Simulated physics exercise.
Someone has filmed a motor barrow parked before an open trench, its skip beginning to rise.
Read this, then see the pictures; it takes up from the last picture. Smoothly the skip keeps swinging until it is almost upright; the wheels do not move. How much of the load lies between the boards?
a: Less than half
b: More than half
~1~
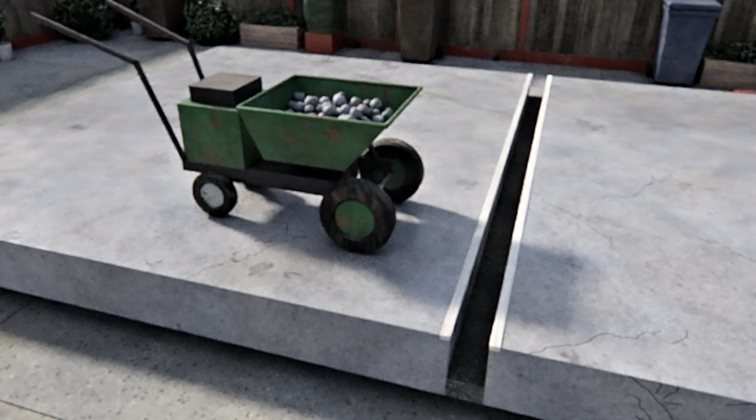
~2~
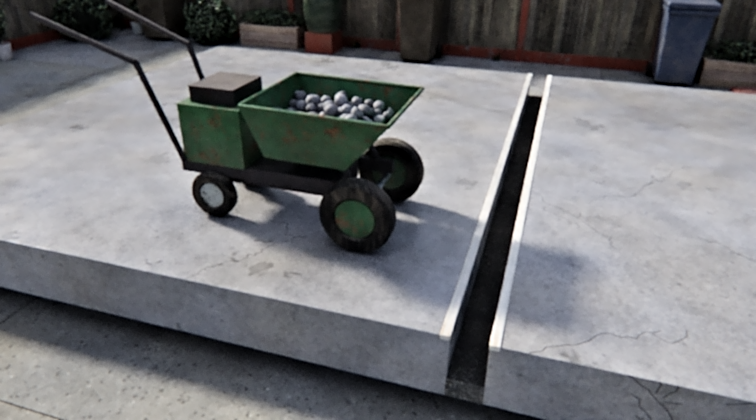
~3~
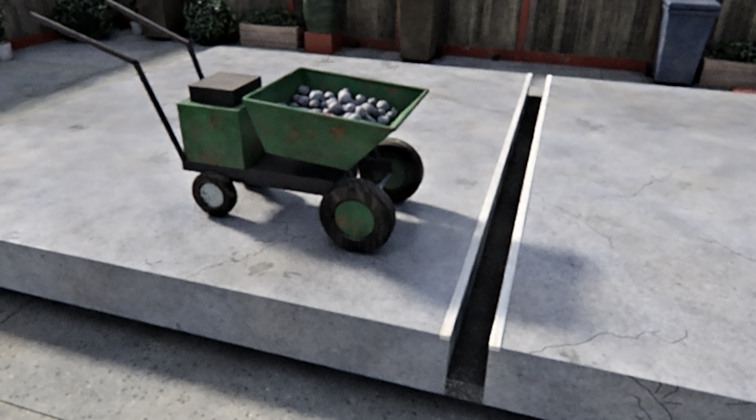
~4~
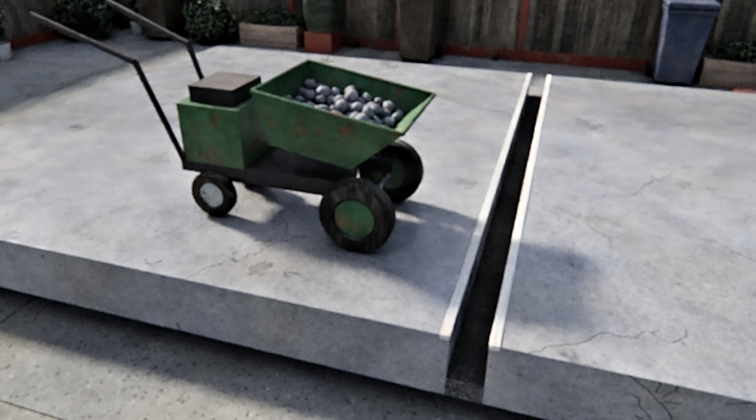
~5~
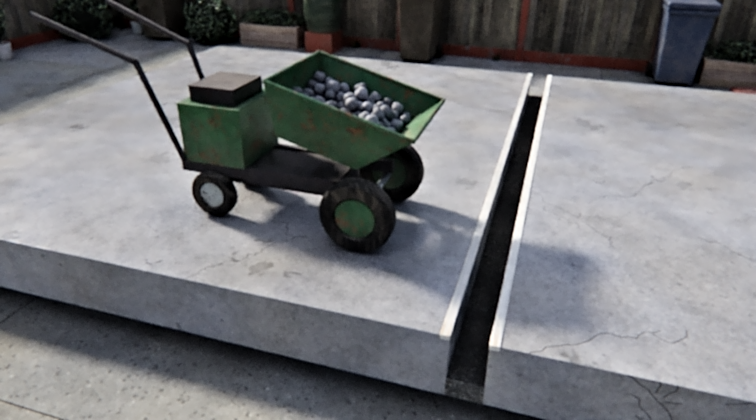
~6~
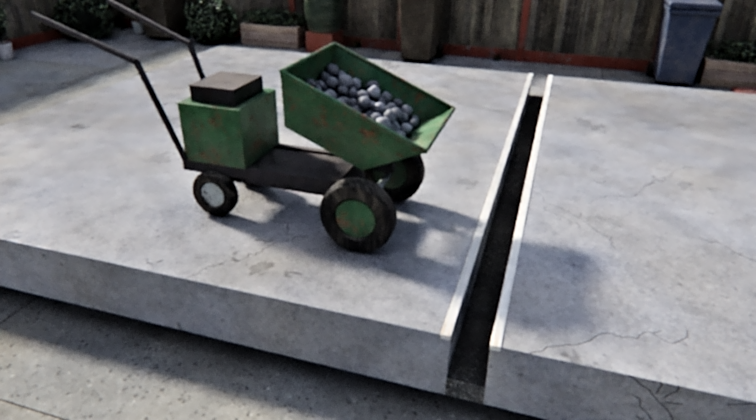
b.
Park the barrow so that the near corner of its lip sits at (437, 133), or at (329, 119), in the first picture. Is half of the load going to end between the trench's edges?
First attempt: Short of half; second attempt: Short of half.
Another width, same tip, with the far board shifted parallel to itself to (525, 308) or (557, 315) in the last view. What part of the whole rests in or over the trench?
Result, try 1: 100 in a hundred; try 2: 100 in a hundred.
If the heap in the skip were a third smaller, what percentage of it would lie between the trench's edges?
Roughly 90 percent of the load.
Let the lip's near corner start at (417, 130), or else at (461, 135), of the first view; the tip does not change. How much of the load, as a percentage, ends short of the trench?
First position: Some 0 percent; second position: Some 0 percent.
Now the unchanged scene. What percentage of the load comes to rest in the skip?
Around 5 per cent.
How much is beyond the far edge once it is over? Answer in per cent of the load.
Share of load: Near 20 %.
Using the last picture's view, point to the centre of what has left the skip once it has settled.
Near (498, 252).
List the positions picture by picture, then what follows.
In the first picture, lip of the skip at (386, 126), level; top of the load at (330, 111), round cobbles; first edge of the trench at (458, 296); far edge at (504, 304), the trench under half as wide as the skip, and about as deep as wide.
In the second picture, lip of the skip at (388, 127), tipped barely; top of the load at (329, 107).
In the third picture, lip of the skip at (394, 130), tipped barely; top of the load at (315, 105).
In the fourth picture, lip of the skip at (402, 134), tipped a little; top of the load at (321, 100).
In the fifth picture, lip of the skip at (413, 142), tipped clearly; top of the load at (319, 102).
In the sixth picture, lip of the skip at (425, 151), tipped clearly; top of the load at (331, 96); first edge of the trench at (459, 295); far edge at (504, 304).
Soon, skip tipped steeply; all in the skip.
A while on, skip tipped right over; about two thirds in the skip; a stray few short of the trench; about a third in or heaped over the trench; a stray few beyond it; a stray few falling.
Towards the end, skip tipped right over; a small part in the skip; a small part short of the trench; about two thirds in or heaped over the trench; about a quarter beyond it.
Finally, skip tipped right over; a small part in the skip; a small part short of the trench; about two thirds in or heaped over the trench; about a quarter beyond it.
